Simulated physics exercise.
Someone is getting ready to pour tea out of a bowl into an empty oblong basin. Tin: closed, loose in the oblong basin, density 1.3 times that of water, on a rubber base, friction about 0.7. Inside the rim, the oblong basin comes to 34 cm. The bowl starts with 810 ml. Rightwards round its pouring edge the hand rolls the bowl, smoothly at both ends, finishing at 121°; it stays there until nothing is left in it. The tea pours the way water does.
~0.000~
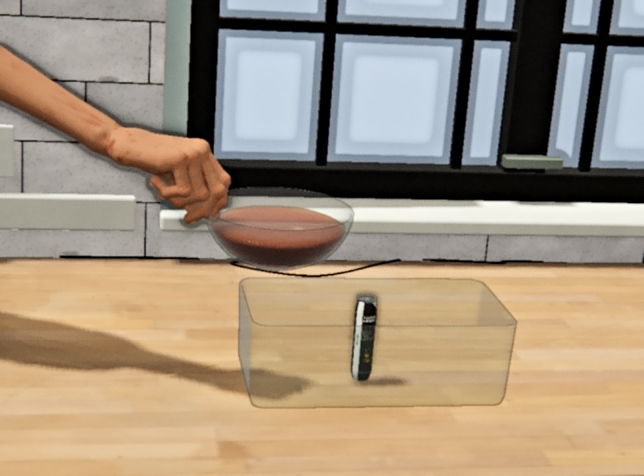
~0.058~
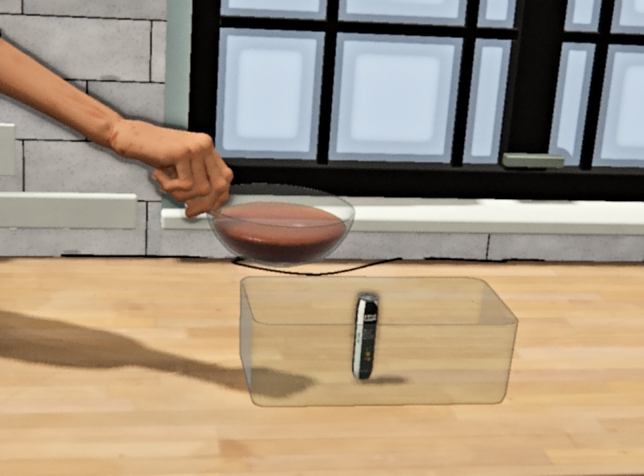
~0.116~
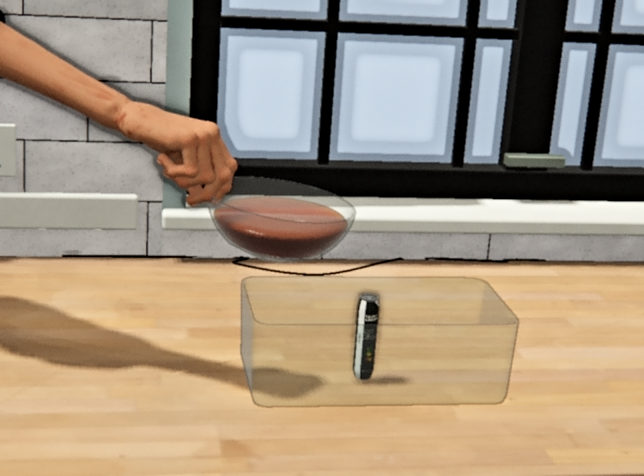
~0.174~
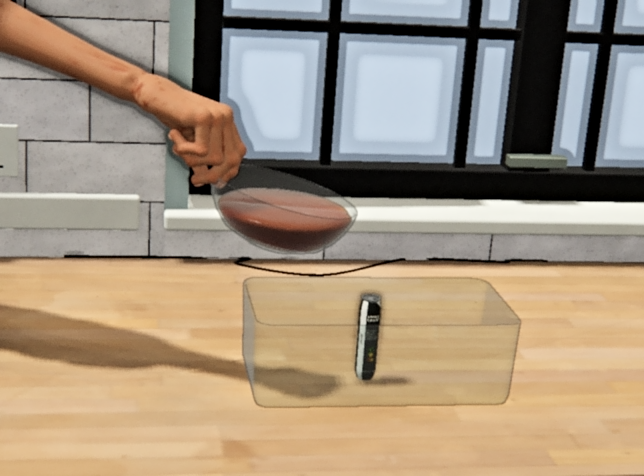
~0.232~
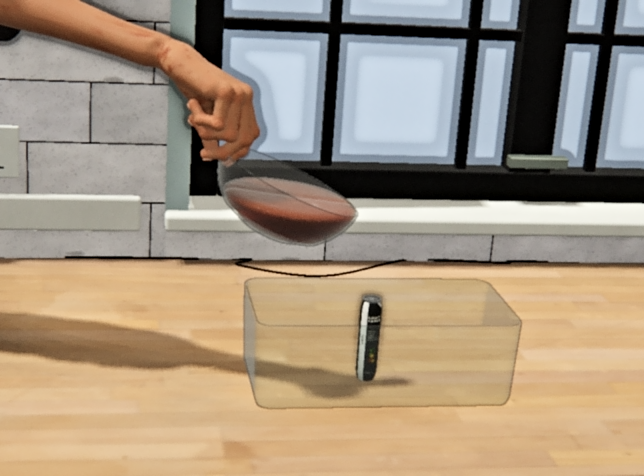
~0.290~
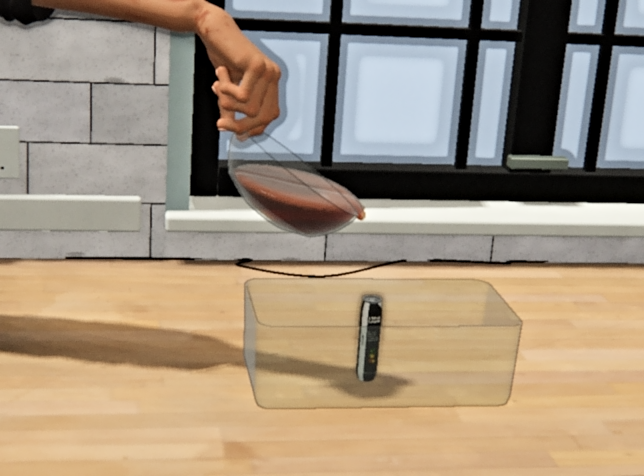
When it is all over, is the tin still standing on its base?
No, it has tipped onto its side.
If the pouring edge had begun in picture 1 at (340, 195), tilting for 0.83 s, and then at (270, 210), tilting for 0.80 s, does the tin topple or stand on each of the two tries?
In the first try it comes down; in the second it comes down.
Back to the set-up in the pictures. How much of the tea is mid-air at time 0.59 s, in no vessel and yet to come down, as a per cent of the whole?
Close to 64 in a hundred.
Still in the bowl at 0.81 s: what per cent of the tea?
Around 0 in a hundred is still there.
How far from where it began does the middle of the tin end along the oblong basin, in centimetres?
The tin's middle ends up about 7.5 cm along the basin.
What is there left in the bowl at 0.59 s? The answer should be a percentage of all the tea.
I'd estimate some 6 % remains.
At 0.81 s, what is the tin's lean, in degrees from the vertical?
Tilt: Around 10 degrees.
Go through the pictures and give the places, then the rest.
Tilt 0°; pouring edge (352, 211); surface from (209, 222) to (344, 224); the oblong basin's rim runs from (246, 302) to (500, 303); the tin's top is at (367, 302), in the first picture.
Tilt 2°; pouring edge (353, 209); surface from (211, 218) to (346, 221), in the second picture.
Tilt 6°; pouring edge (354, 210); surface from (212, 212) to (347, 217), in the third picture.
Tilt 14°; pouring edge (355, 210); surface from (217, 201) to (350, 211), in the fourth picture.
Tilt 23°; pouring edge (356, 211); surface from (223, 187) to (355, 204); 1 per cent is over the edge, in the fifth picture.
Tilt 35°; pouring edge (355, 212); surface from (232, 171) to (343, 194); 5 per cent is over the edge, in the sixth picture.
Then, 0.59 s in, the tilt is 102° and 6 per cent is still to pour; the tin stands where it began.
Then, 0.81 s in, the tilt is 121° and 0 per cent is still to pour; the tin leans 9°.
Then, 1.05 s in, the tilt is 121° and 0 per cent is still to pour; the tin lies on its side.
Then, 1.30 s in, the tilt is 121° and 0 per cent is still to pour; the tin lies on its side.
Finally, the tin lies on its side.
